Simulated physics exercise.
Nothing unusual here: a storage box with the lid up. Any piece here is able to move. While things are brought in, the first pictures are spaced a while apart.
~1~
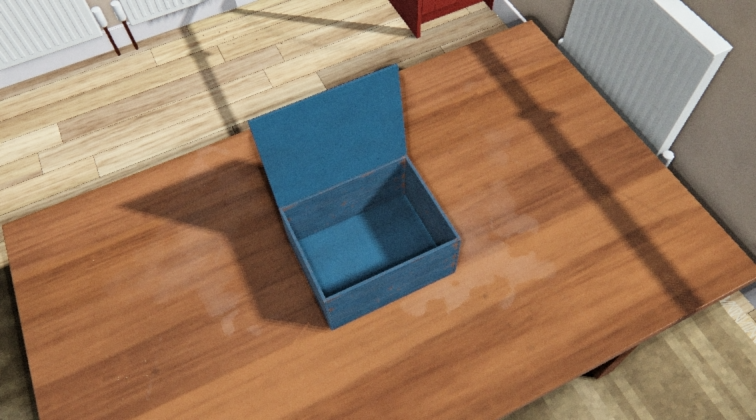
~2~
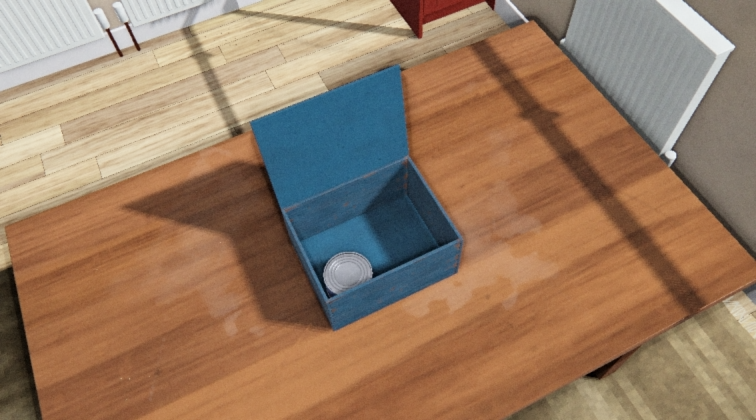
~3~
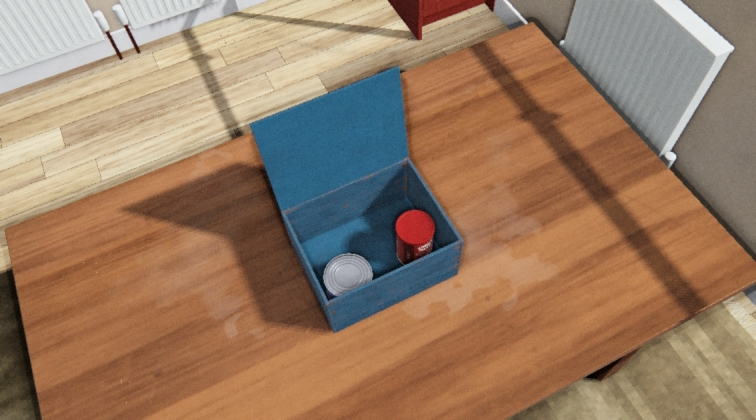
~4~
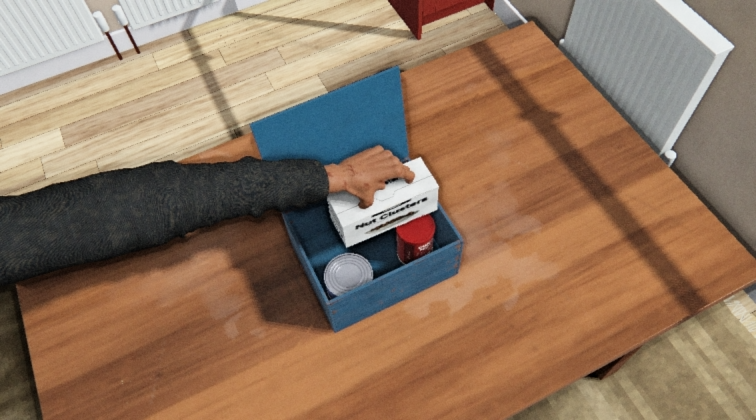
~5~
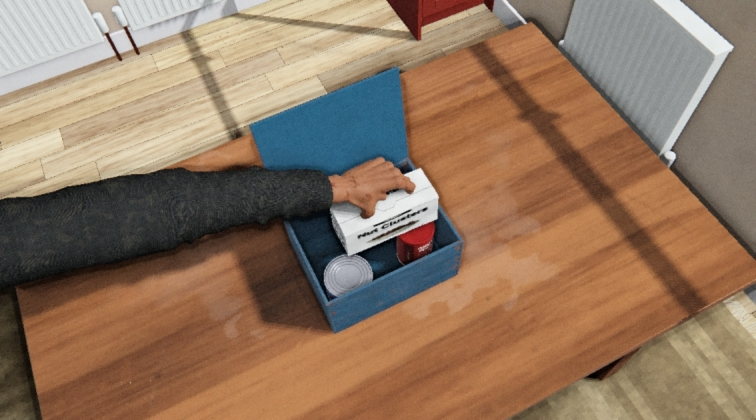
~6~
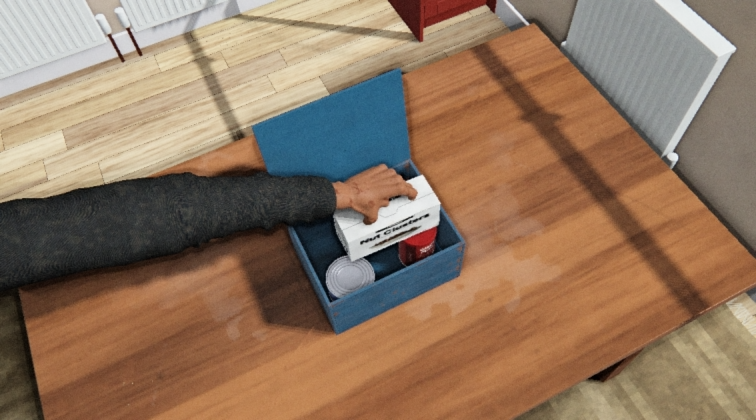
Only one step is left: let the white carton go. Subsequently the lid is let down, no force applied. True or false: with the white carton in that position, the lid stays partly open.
False, the lid closes.
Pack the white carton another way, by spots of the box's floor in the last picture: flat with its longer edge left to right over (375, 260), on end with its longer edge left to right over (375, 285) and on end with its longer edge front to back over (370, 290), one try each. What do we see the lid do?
Trial 1: Lid fully lowered. Trial 2: Lid propped open. Trial 3: Lid propped open.
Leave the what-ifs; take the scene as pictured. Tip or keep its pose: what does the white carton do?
By the end it has leaned over.
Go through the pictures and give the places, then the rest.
In the first frame, the last thing is not in view yet.
In the second frame, the last thing is not in view yet.
In the third frame, the last thing is not in view yet; red tin (415, 240).
In the fourth frame, on its way; white carton (383, 203); red tin (415, 240).
In the fifth frame, on its way; white carton (385, 212); red tin (415, 240).
In the sixth frame, put in, still held; white carton (387, 218).
Then, 0.90 s after the last picture, lid starting down; white carton on its side near (379, 225).
Then, 1.80 s after the last picture, lid 43° above the rim; white carton on its side near (379, 225).
At rest, lid shut; tipped over in the box, white carton; the other 2 in place. Seen from the same camera at the end, white carton near (379, 225).
